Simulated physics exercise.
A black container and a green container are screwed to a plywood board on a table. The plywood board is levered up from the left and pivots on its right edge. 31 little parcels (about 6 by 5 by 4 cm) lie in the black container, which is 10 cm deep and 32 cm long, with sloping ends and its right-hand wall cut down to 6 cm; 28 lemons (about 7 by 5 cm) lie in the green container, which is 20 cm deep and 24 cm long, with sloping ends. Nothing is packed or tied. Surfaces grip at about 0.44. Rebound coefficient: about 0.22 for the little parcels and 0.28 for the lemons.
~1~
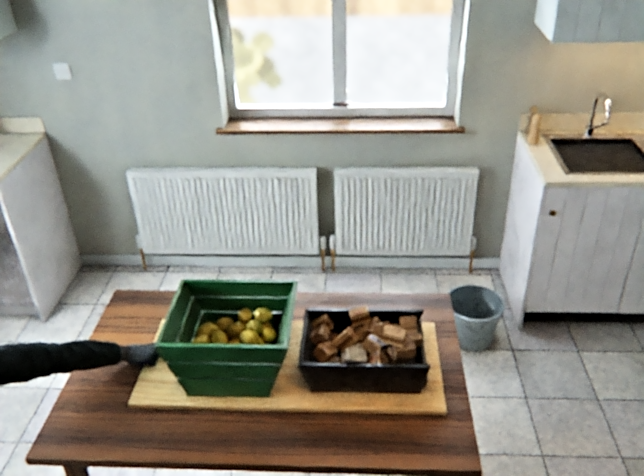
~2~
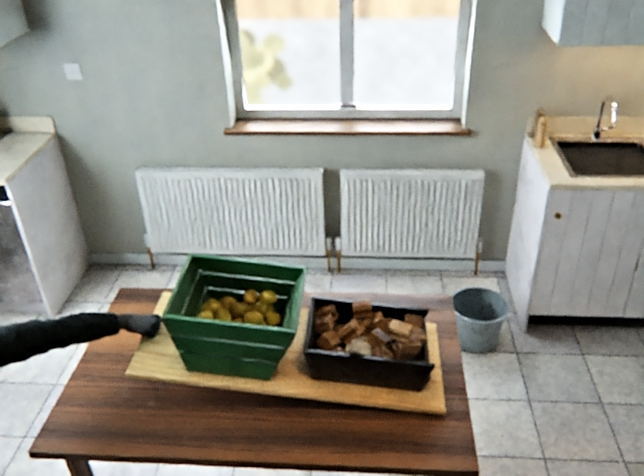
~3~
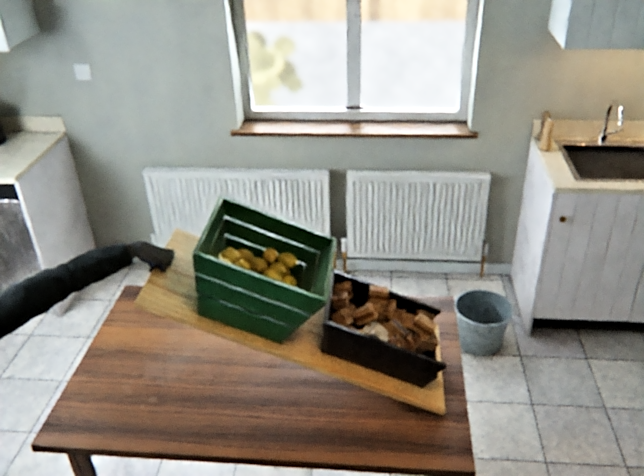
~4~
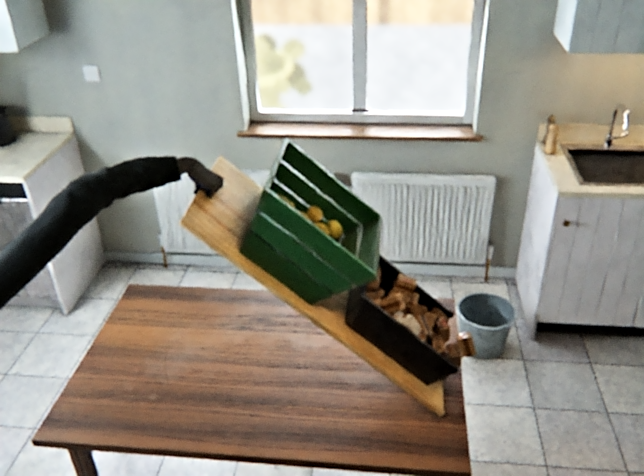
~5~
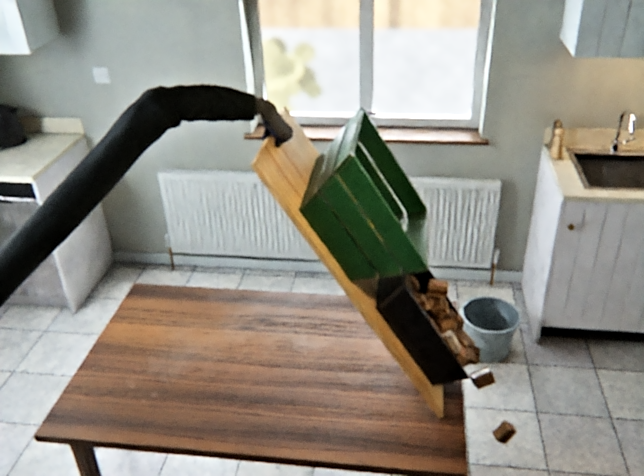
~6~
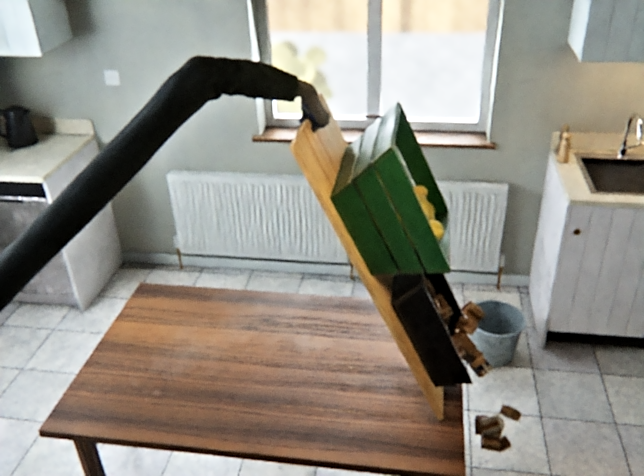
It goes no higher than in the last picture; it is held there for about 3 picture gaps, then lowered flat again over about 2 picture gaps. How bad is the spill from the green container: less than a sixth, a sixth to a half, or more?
The green container loses upwards of half of its lemons.
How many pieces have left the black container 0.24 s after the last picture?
Out by then, roughly: Black container 12.
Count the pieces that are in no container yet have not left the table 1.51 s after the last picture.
Some 3 pieces.
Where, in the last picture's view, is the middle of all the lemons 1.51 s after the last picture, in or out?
Around (352, 355).
Then, 0.24 s after the last picture, tilt 65°; the black container is down by 12 of 31 and the green container is down by 2 of 28.
Then, 0.54 s after the last picture, tilt 63°; the black container is down by 14 of 31 and the green container is down by 5 of 28.
Then, 0.96 s after the last picture, tilt 0°; the black container is down by 15 of 31 and the green container is down by 22 of 28.
Outcome (1.51 s after the last picture), the black container is down by 15 of 31 and the green container is down by 22 of 28. Asked share, 22 of 28, 79 per cent.
